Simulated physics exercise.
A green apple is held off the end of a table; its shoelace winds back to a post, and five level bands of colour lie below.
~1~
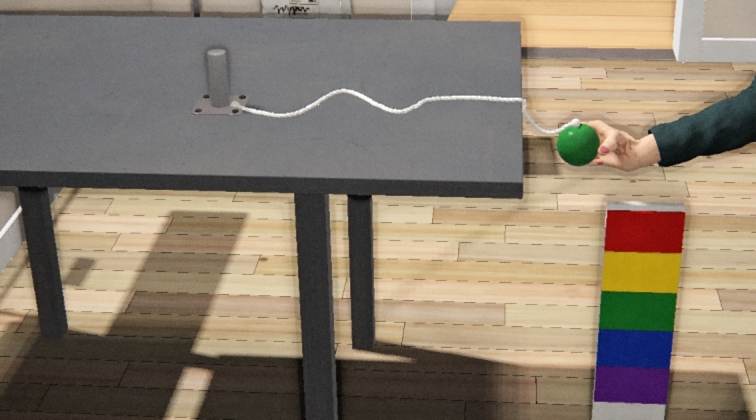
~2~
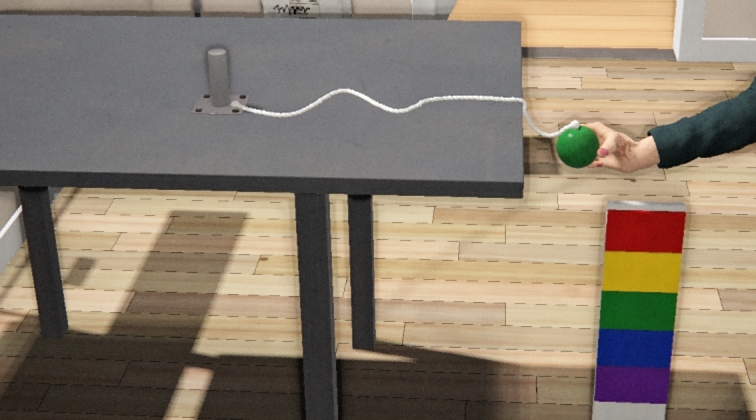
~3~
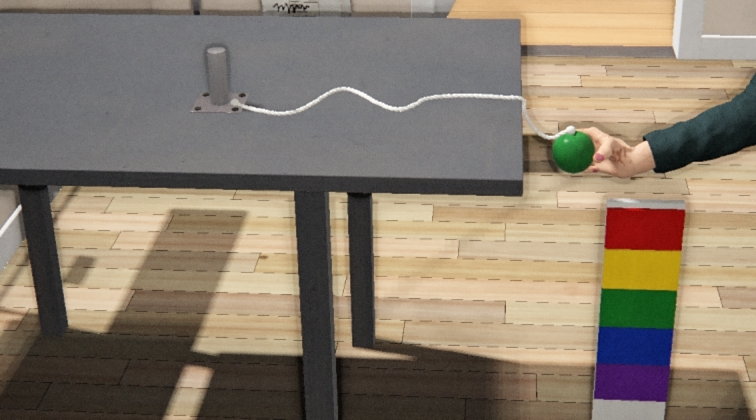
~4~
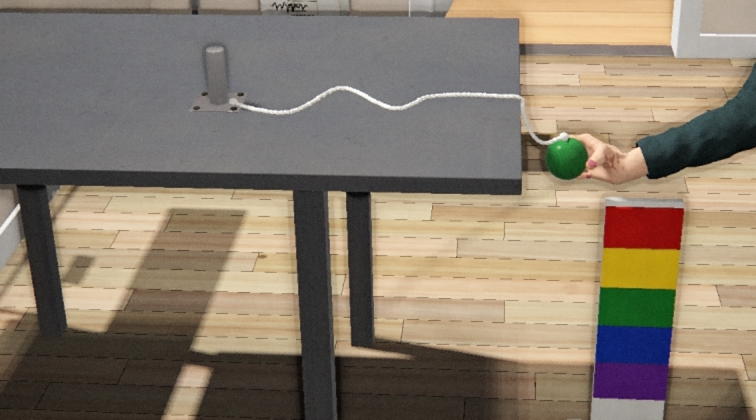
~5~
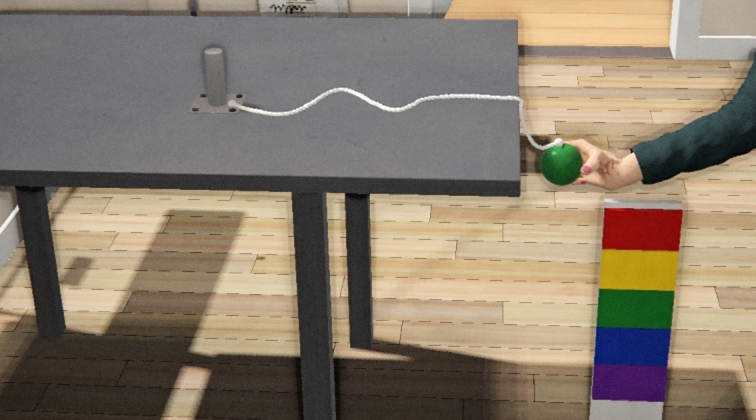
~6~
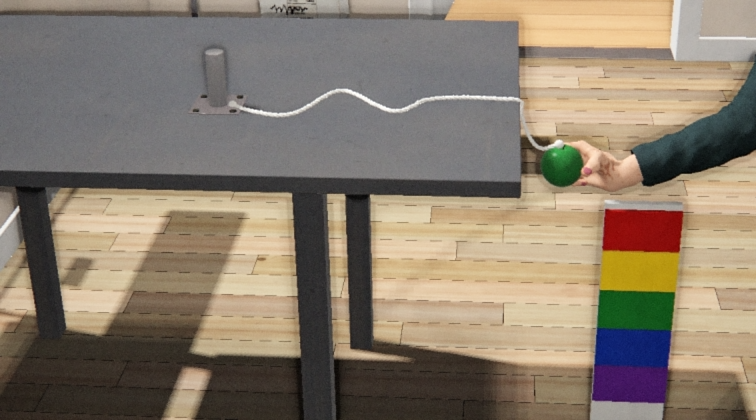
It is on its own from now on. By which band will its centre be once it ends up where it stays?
By the yellow band.
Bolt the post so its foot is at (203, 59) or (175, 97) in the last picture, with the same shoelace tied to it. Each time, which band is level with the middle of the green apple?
Taking them in turn: Red; red.
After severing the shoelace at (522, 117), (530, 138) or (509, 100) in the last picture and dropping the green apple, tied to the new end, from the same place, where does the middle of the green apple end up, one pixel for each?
In order, it comes to rest around (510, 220), (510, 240) and (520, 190).
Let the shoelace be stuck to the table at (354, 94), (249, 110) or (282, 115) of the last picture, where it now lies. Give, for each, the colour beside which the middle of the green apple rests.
Results, in sequence: Red / yellow / yellow.
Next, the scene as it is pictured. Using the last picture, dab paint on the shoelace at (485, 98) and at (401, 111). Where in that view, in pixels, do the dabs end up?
First: (521, 150). Second: (469, 103).
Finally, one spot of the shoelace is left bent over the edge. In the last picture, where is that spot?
(436, 99).
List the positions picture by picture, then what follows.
The first picture shows green apple (579, 145); red (645, 233); yellow (641, 273); green (638, 312); blue (635, 350); purple (632, 386).
The second picture shows green apple (578, 146); shoelace through (264, 113) (322, 100) (376, 104) (432, 100) (516, 101).
The third picture shows green apple (573, 152).
The fourth picture shows green apple (567, 158); shoelace through (262, 111) (320, 97) (374, 102) (430, 97) (514, 98).
The fifth picture shows green apple (562, 164).
The sixth picture shows green apple (562, 166); shoelace through (261, 113) (319, 100) (374, 104) (429, 100) (513, 100).
Early on, apple near (537, 249); level with yellow.
Midway, apple near (488, 259); level with yellow.
Near the end, apple near (506, 268); level with yellow.
Finally, apple near (522, 268); level with yellow. Its middle rests at the yellow band.
